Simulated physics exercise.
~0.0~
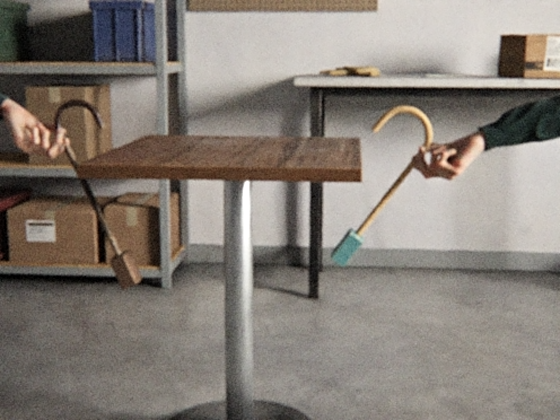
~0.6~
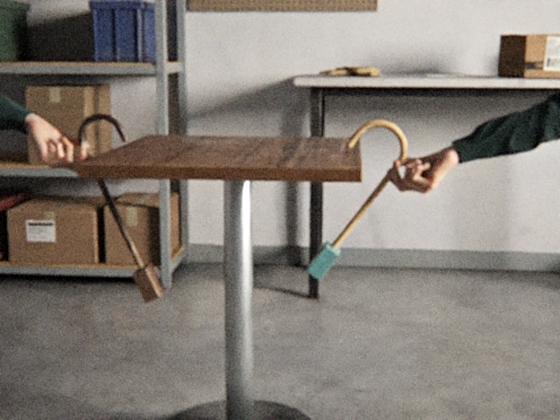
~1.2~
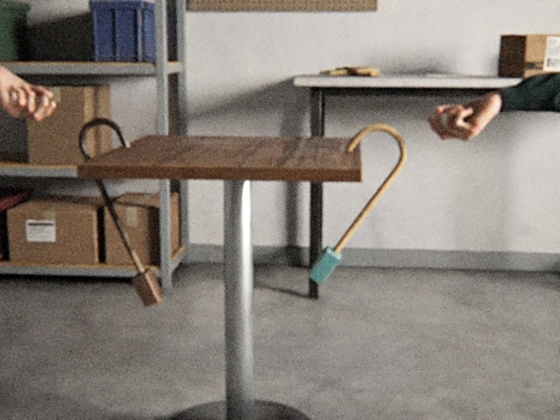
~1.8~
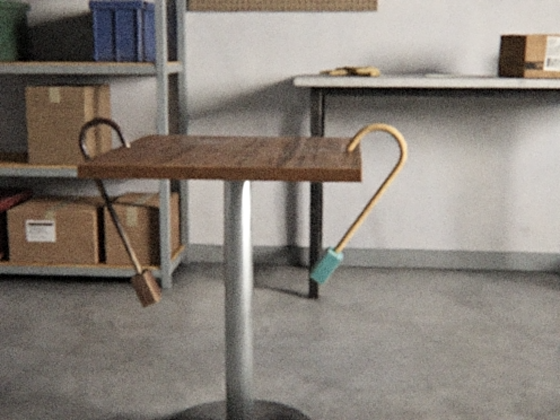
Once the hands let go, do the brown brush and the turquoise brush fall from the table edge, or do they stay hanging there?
The brown brush stays hanging from the left side of the table. The turquoise brush also stays hanging, from the right side.
